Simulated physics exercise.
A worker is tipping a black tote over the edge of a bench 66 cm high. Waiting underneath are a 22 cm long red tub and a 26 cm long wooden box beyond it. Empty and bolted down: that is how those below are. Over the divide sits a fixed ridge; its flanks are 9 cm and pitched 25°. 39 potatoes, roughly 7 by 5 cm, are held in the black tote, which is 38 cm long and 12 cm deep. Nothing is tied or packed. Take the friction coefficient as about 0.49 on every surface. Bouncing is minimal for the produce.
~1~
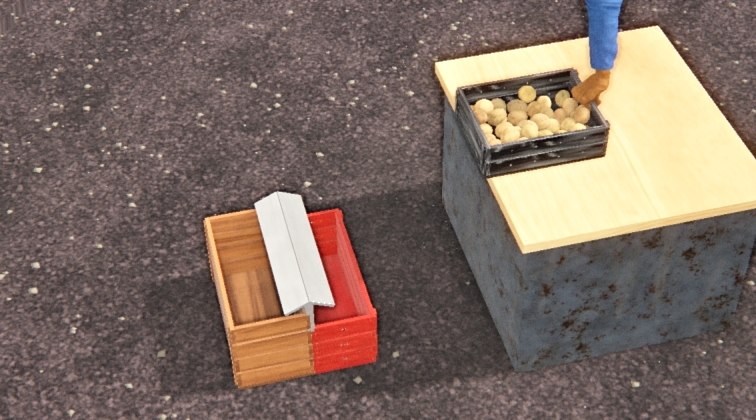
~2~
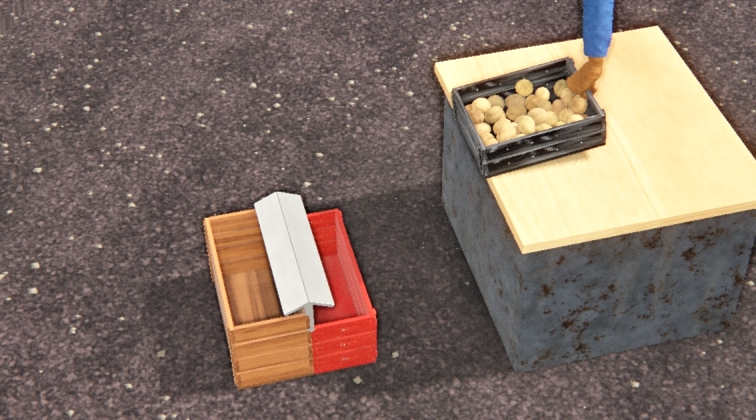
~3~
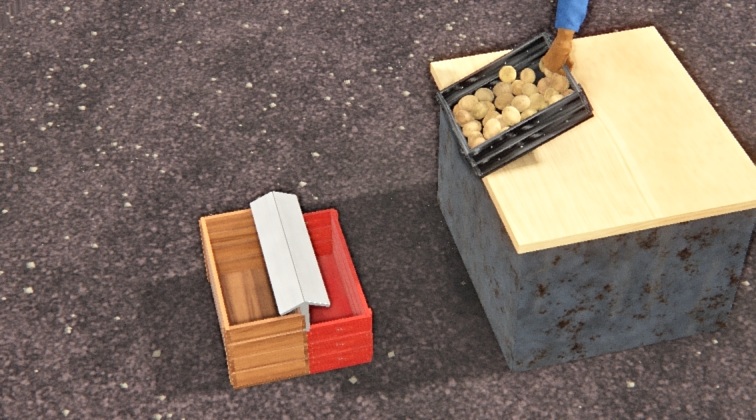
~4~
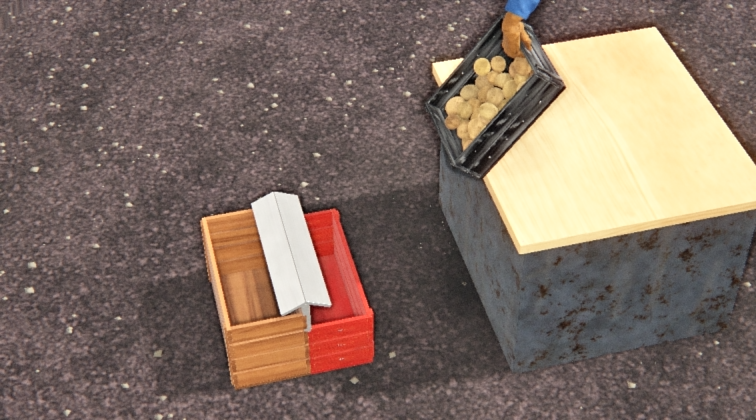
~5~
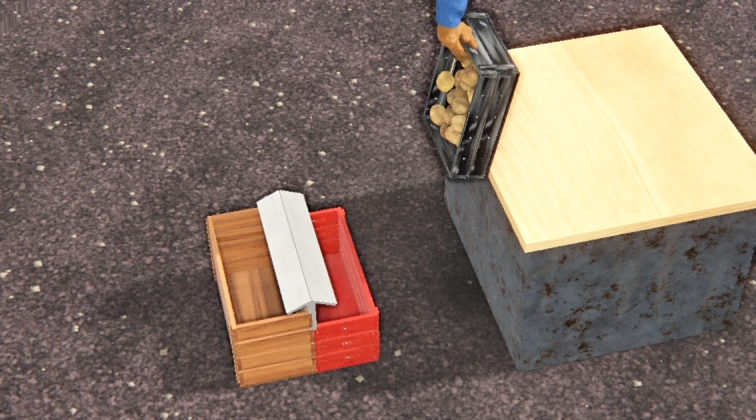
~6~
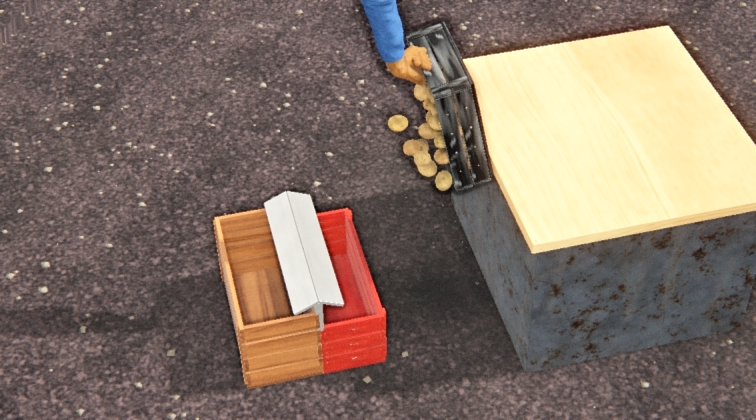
At first, a black tote of potatoes sits level on a bench while a gloved hand grips its far side, above a wooden box and a red tub topped by a pale ridged divider. The hand tilts the tote steeply leftward over the edge, and several potatoes tumble out into the air.
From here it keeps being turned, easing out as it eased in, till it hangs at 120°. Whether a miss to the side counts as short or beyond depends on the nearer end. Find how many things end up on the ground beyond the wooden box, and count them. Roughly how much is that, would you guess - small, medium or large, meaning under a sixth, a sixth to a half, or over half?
Small, under a sixth.
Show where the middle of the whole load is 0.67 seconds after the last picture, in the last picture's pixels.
Somewhere around (388, 291) in pixels.
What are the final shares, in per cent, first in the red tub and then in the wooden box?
20 and 0 %.
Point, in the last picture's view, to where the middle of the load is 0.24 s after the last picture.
Look near pixel (395, 215).
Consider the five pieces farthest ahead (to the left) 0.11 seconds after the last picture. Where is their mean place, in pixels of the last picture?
Their centre is around (378, 192).
Then, 0.11 s after the last picture, tilt 113°; 17 still in the black tote and 22 in the air.
Then, 0.24 s after the last picture, tilt 120°; 6 still in the black tote, 3 in the red tub and 30 in the air.
Then, 0.43 s after the last picture, tilt 120°; 8 in the red tub, 17 on the ground short of the red tub and 14 in the air.
Final count (0.67 s after the last picture), 8 in the red tub and 31 on the ground short of the red tub. Asked share, 0 of 39, 0 per cent.
